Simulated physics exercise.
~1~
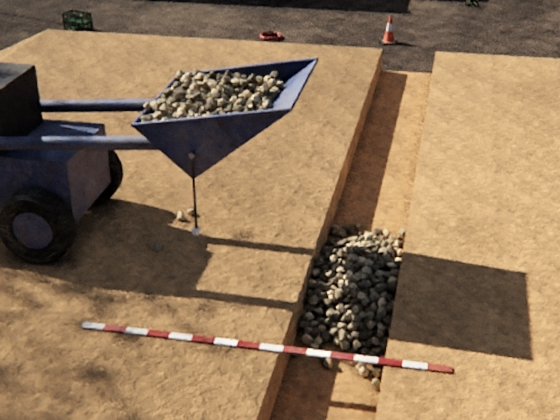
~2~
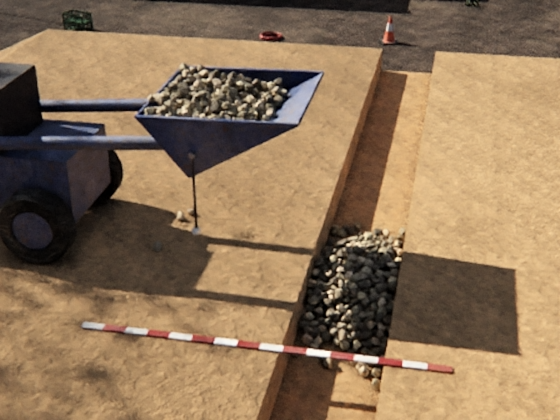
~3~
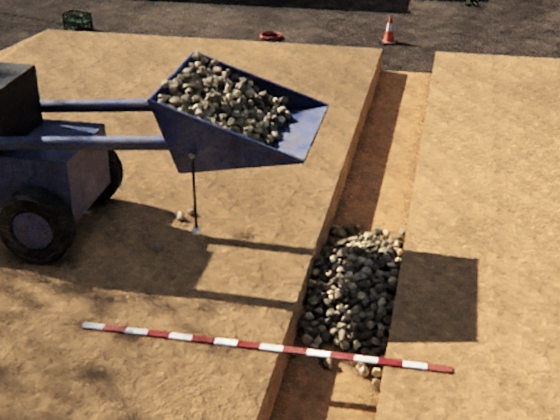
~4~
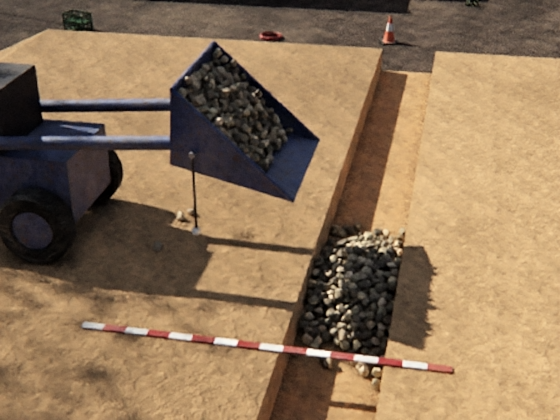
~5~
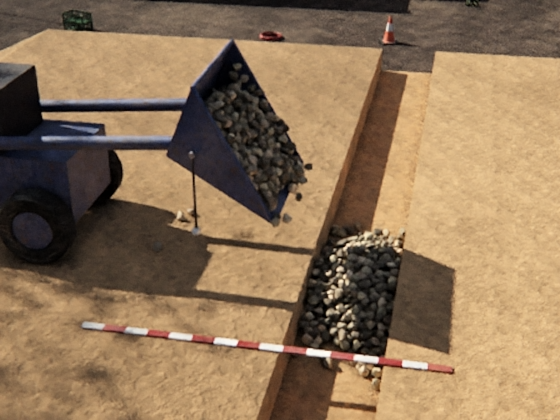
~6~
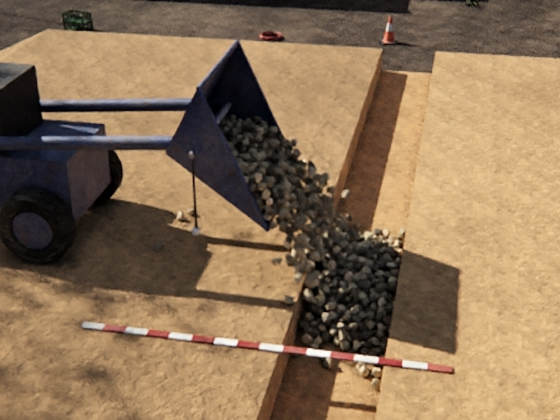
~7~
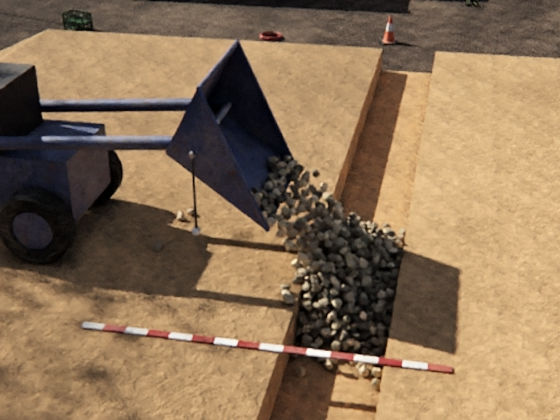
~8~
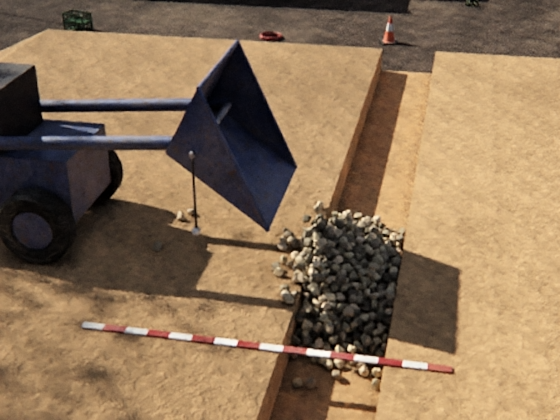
A dark blue loader bucket heaped with grey-brown stones hangs over sandy ground at the left, seen from above on a sunlit building site. To its right, a narrow trench already holds a pile of similar stones, with a red-and-white striped staff lying across in front and an orange cone standing behind. The bucket tips steadily down toward the right while the wheeled machine stays put. Stones begin to slip over its lip, then pour in a thick stream onto the earlier pile. The bucket ends empty and steeply tilted, leaving a taller heap in the trench and some stones on its left edge.
